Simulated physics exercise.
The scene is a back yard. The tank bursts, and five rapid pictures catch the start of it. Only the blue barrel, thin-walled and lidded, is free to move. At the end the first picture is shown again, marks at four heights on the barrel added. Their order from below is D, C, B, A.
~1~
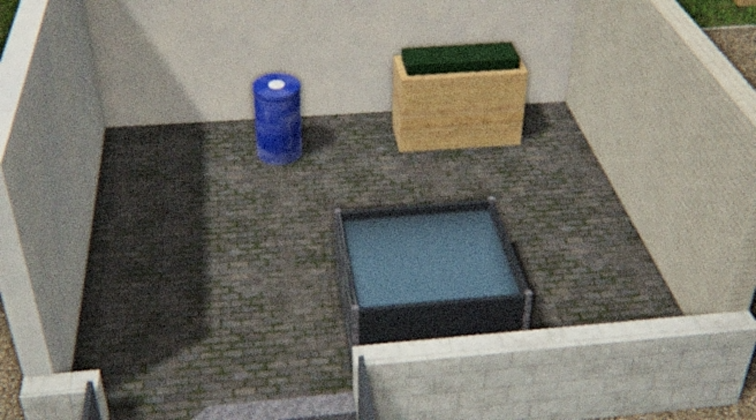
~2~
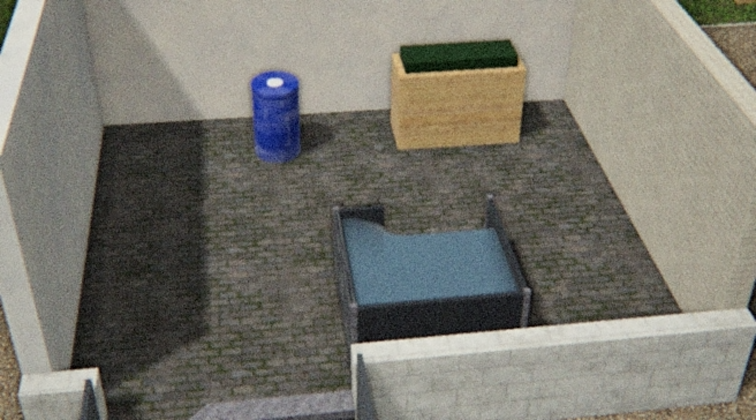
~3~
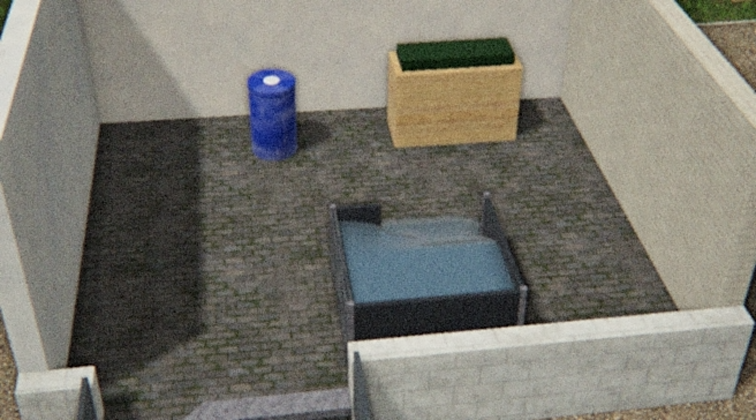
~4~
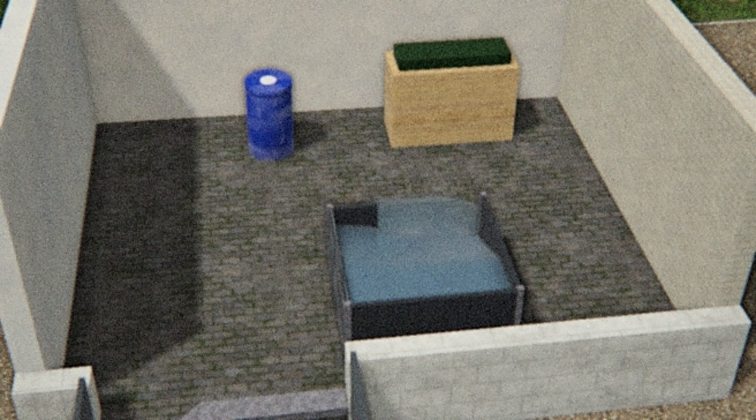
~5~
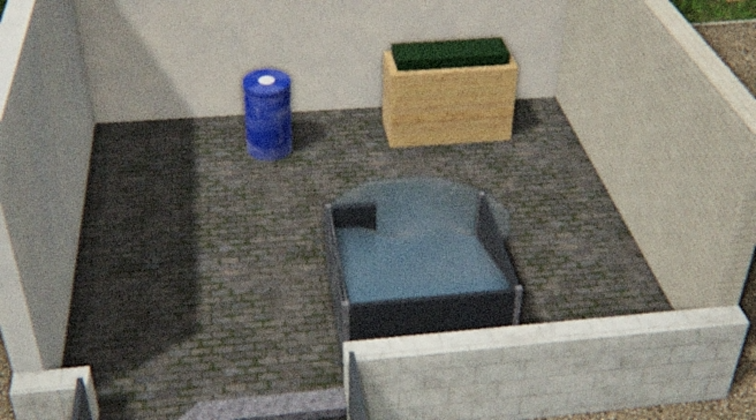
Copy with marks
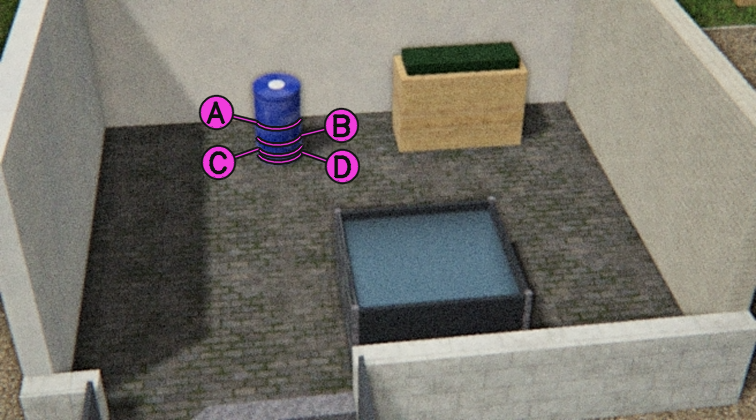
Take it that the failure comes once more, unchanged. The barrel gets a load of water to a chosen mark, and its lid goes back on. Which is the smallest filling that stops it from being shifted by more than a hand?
That is mark C.
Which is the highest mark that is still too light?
D.
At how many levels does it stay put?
Three of the four.
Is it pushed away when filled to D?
Yes.
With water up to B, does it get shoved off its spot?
No, not at all.
On the marked copy, A at (279, 128); B at (280, 144); C at (281, 155); D at (281, 162); from the bottom up D, C, B, A.
If A is chosen, it does not move.
If B is chosen, it does not move.
If C is chosen, it does not move.
If D is chosen, it is pushed about twice its own width away.
